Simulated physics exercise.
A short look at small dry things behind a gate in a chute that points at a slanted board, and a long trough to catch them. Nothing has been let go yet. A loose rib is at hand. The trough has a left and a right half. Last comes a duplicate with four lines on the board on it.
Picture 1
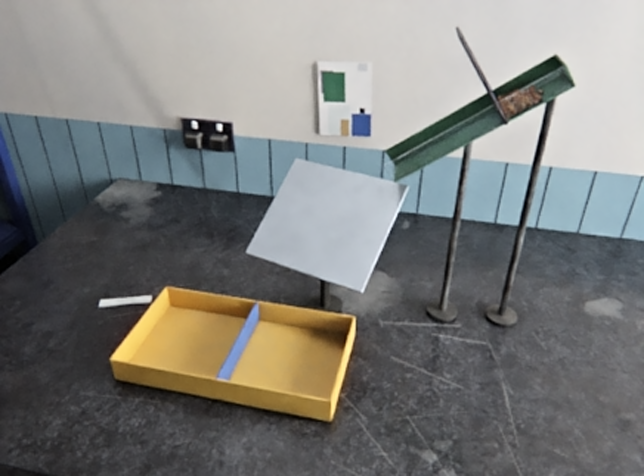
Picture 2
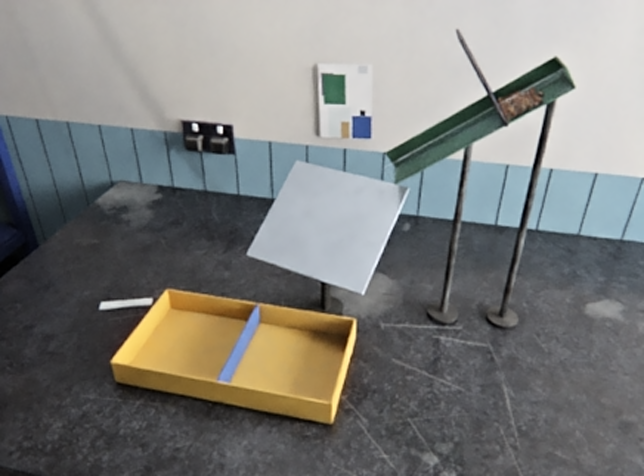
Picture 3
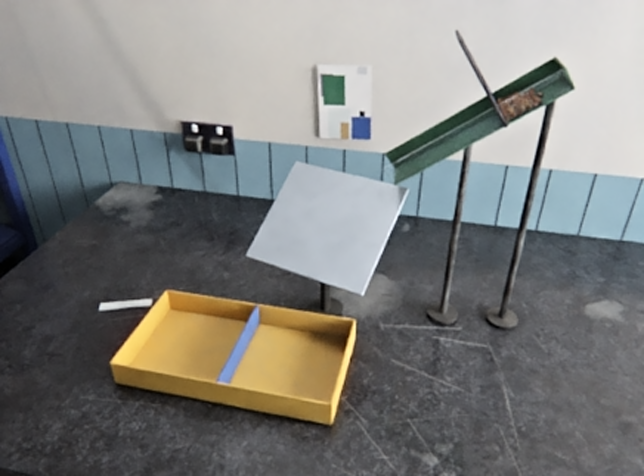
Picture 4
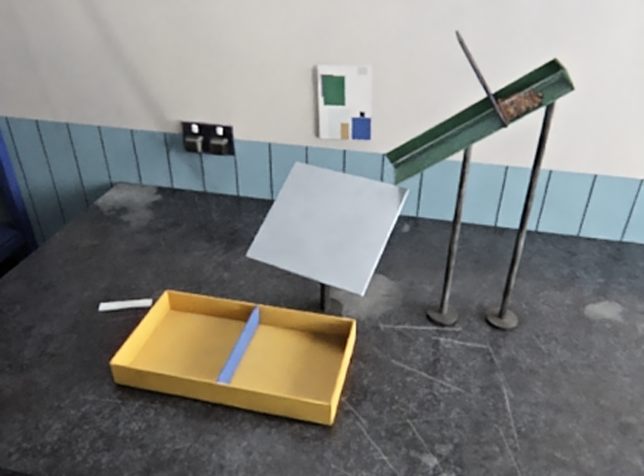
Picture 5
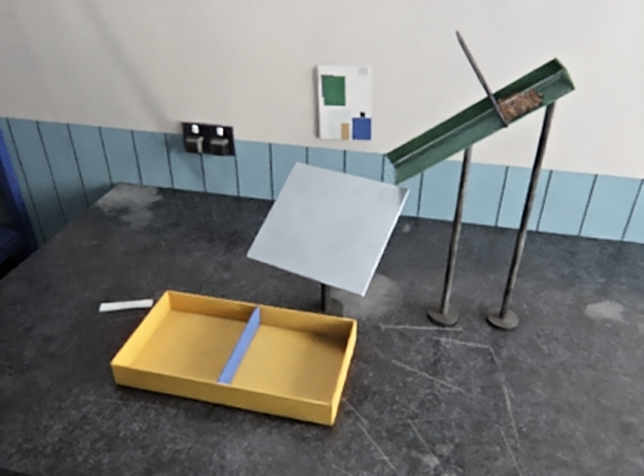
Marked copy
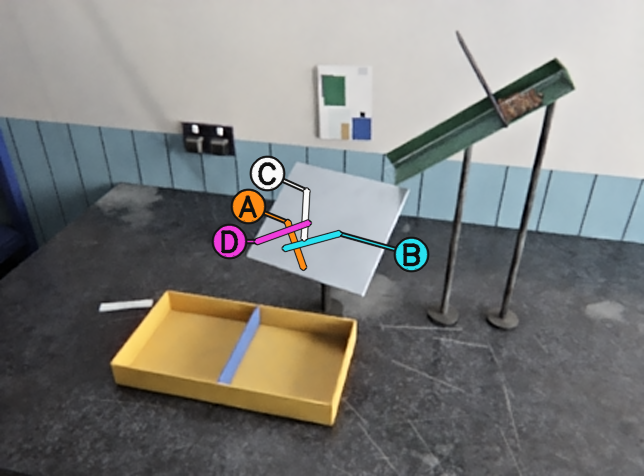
Nothing moves as brown bits sit in a green chute above a tilted board and yellow tray.
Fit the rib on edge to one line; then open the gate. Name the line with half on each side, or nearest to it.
D beats the others.
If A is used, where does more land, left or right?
The right half.
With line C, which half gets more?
The right half.
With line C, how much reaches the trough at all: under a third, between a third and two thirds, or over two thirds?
Over two thirds.
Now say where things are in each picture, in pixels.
Load behind the gate (518, 103), cereal balls; lip of the chute (395, 174), sloping gently, in the first frame.
Middle of the board (326, 222), tilted fairly steeply; middle of its low edge (301, 274); of its high edge (350, 173), in the second frame.
Front corners of the trough (111, 363) and (331, 404); front end of its middle wall (216, 383), in the third frame.
Middle of the load (518, 106); lip (395, 178), in the fourth frame.
Middle of the load (519, 106); lip (395, 178), in the fifth frame.
On the marked copy, line A from (287, 222) to (303, 267); line B from (338, 233) to (285, 248); line C from (306, 190) to (304, 238); line D from (308, 223) to (257, 241).
Choosing A, of what is caught, about a tenth in the left half, almost all in the right.
Choosing B, of what is caught, almost all in the left half, about a tenth in the right.
Choosing C, of what is caught, about a tenth in the left half, almost all in the right.
Choosing D, of what is caught, roughly half in the left half, roughly half in the right.
